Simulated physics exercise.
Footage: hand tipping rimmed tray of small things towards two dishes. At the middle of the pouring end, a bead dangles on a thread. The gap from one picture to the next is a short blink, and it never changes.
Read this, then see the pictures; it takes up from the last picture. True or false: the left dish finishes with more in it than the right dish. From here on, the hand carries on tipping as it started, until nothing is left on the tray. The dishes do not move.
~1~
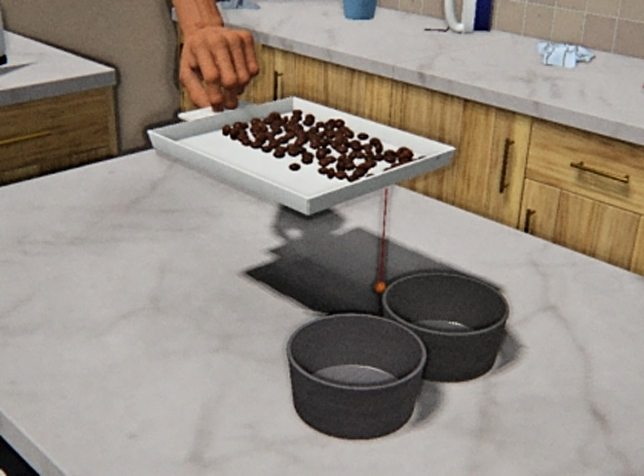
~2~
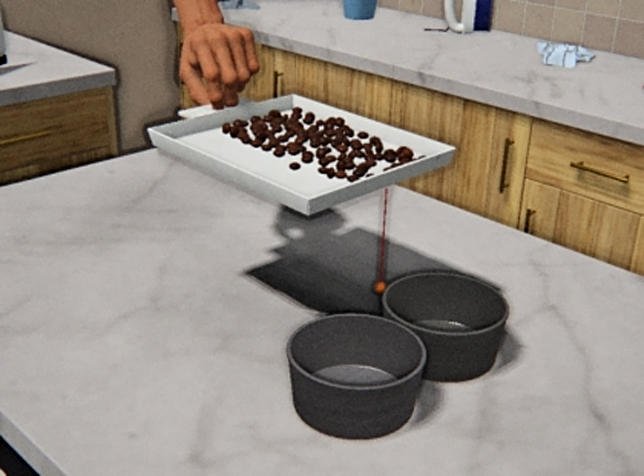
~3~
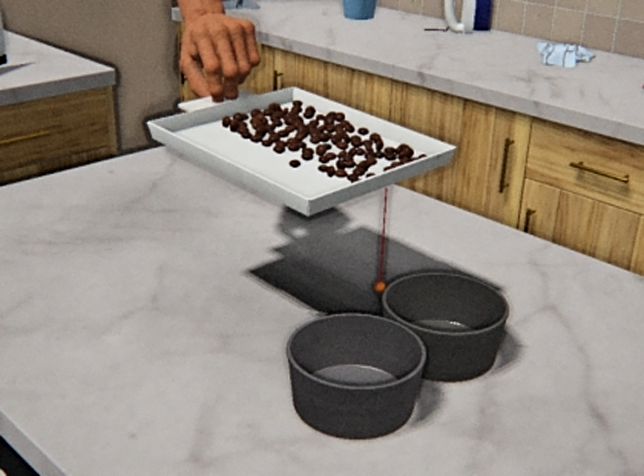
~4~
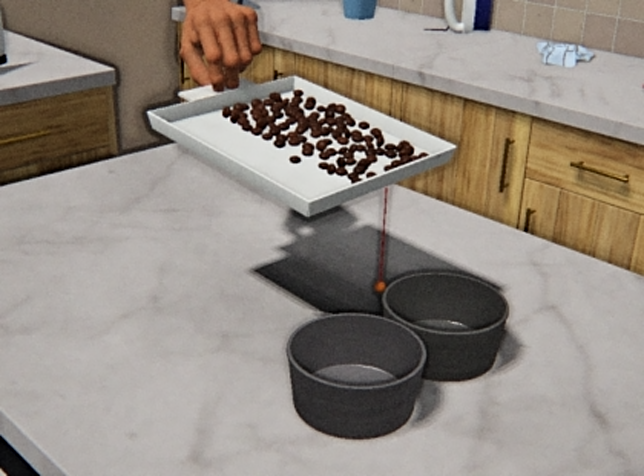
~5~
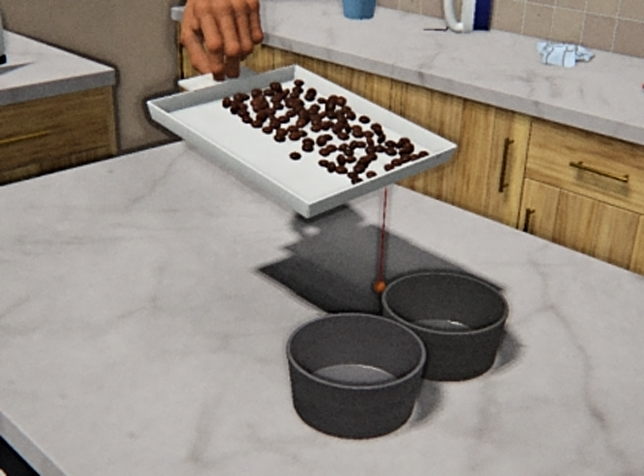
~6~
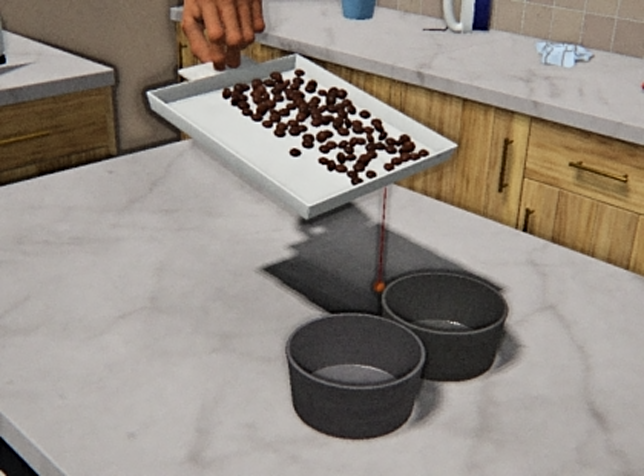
True.
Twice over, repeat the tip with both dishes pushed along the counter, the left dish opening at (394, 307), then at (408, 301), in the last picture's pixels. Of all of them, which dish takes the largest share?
First place: The leftmost dish. Second place: The leftmost dish.
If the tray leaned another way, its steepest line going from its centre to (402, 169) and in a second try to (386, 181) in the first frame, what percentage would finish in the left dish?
Well, 0 percent for one and then 10 percent for the other.
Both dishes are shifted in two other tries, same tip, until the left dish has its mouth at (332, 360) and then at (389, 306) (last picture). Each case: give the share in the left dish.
50% for the first placement, 40% for the second.
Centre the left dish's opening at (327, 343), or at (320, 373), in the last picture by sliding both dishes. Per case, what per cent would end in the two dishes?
Result: 90 % and 90 %.
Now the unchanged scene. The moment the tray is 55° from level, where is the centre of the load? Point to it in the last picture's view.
The load's middle is around (367, 152).
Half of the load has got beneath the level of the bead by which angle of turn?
Angle reached: About 100°.
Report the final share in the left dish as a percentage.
It comes to around 70 percent.
Soon, tray tipped steeply; nearly all on the tray; a stray few in the air.
A while on, tray tipped right over; about half on the tray; a small part in the left dish; a stray few in the right dish; a stray few outside both; about a quarter in the air.
Towards the end, tray tipped past a quarter turn; about two thirds in the left dish; about a quarter in the right dish; a small part outside both.
Finally, tray tipped past a quarter turn; about two thirds in the left dish; about a quarter in the right dish; a small part outside both.
